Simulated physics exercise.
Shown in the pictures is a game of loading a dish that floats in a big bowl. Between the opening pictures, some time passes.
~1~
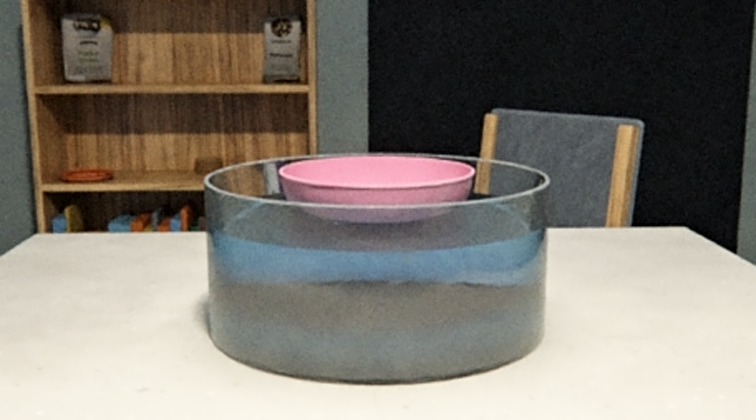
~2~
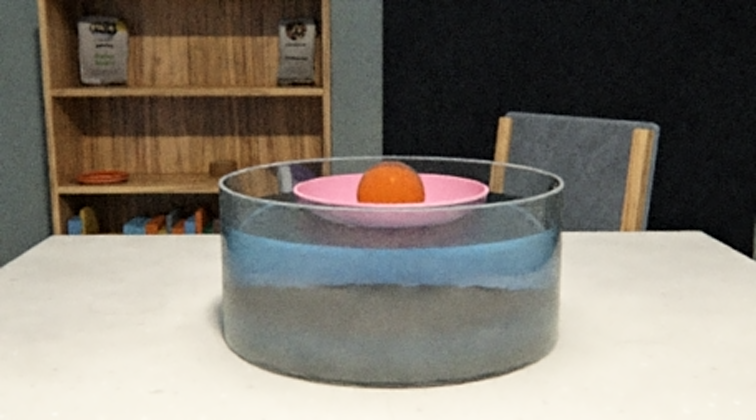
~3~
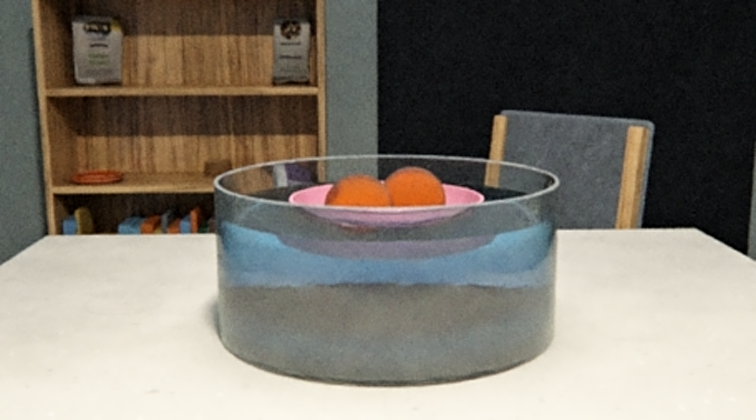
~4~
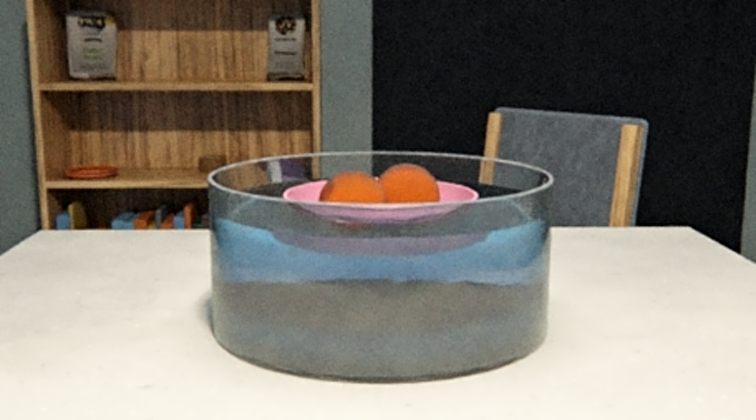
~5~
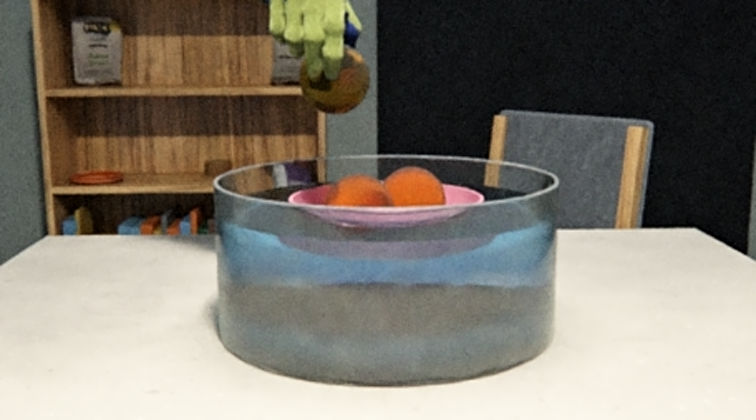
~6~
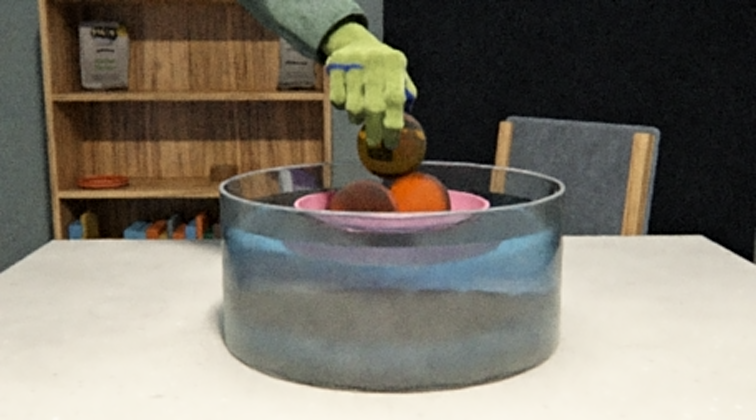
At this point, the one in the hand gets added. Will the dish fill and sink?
Yes, it sinks.
A moment on, the glass marble is in and the dish dips.
Further on, water pours in over its edge.
When it is over, the dish lies on the bottom with its load.
